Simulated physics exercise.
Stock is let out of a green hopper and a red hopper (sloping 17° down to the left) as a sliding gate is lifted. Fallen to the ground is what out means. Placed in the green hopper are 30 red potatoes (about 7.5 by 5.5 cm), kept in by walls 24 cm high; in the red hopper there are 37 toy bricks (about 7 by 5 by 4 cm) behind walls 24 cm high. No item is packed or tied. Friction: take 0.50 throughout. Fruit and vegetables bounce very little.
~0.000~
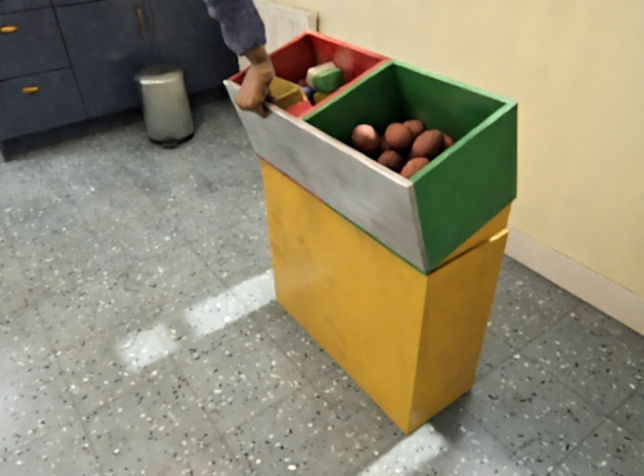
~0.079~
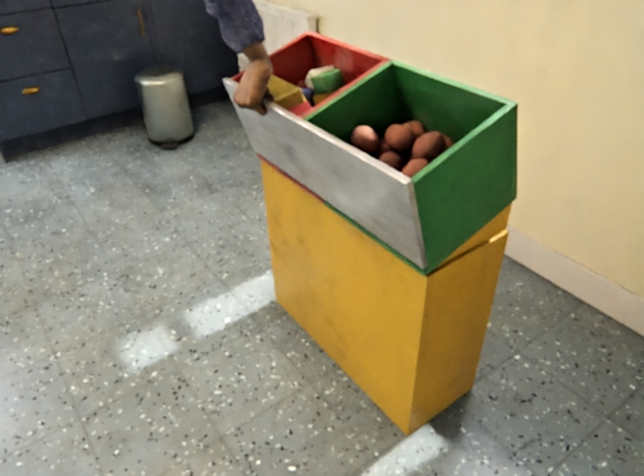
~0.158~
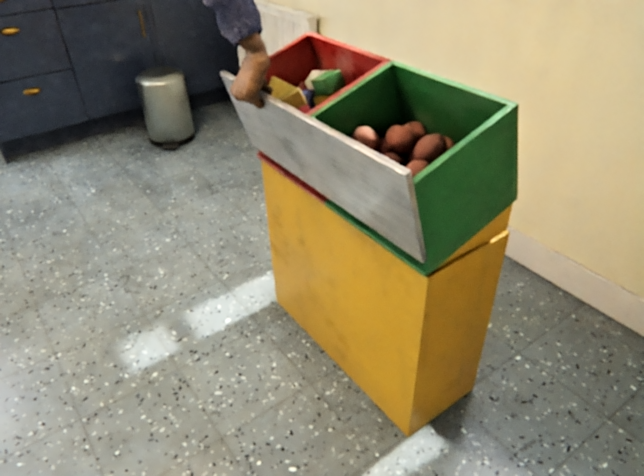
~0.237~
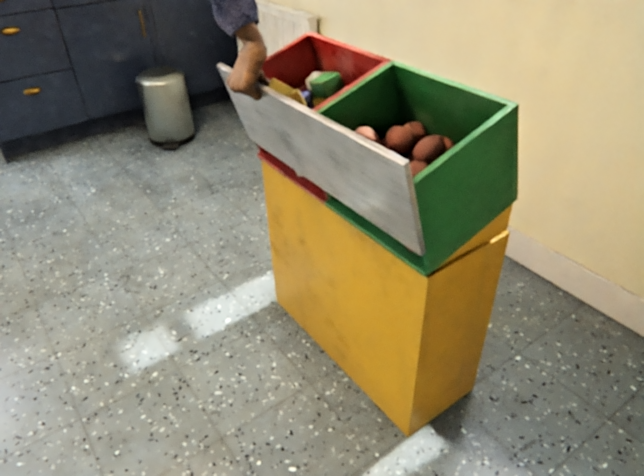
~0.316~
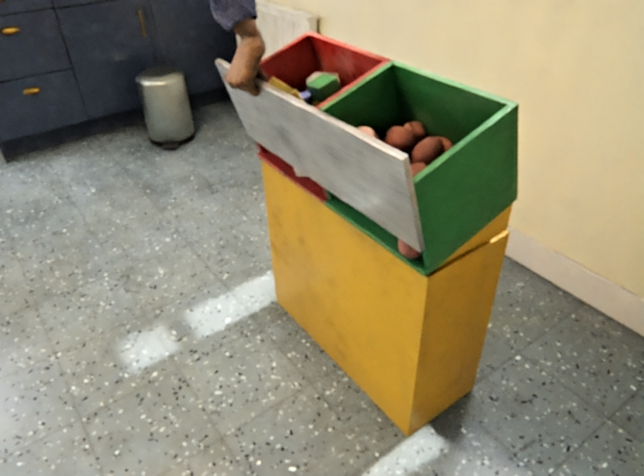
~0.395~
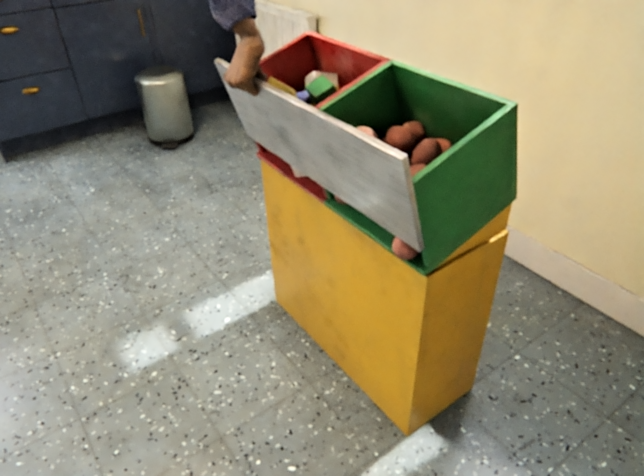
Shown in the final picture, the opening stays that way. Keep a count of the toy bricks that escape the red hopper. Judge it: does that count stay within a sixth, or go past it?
The share out never reaches a sixth.
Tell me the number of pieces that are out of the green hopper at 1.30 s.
Roughly, out by then: Green hopper 1.
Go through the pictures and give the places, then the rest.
In the first frame (each is followed by its nearest rim corner in this view), red hopper, (299, 119); green hopper, (410, 181); gate raised by 0 cm; none has fallen clear.
Red hopper, (298, 119); gate raised by 1 cm, in the second frame.
Red hopper, (299, 120); gate raised by 3 cm, in the third frame.
Red hopper, (299, 120); gate raised by 5 cm, in the fourth frame.
Red hopper, (299, 120); gate raised by 6 cm, in the fifth frame.
Red hopper, (298, 119); green hopper, (410, 182); gate raised by 6 cm; none has fallen clear, in the sixth frame.
After 0.80 s, green hopper 30 in, 0 out and red hopper 37 in, 0 out.
After 1.30 s, green hopper 29 in, 1 out and red hopper 37 in, 0 out.
After 2.01 s, green hopper 29 in, 1 out and red hopper 37 in, 0 out.
When it is over (at 2.92 s), green hopper 29 in, 1 out and red hopper 37 in, 0 out. Asked share, 0 of 37, 0 per cent.
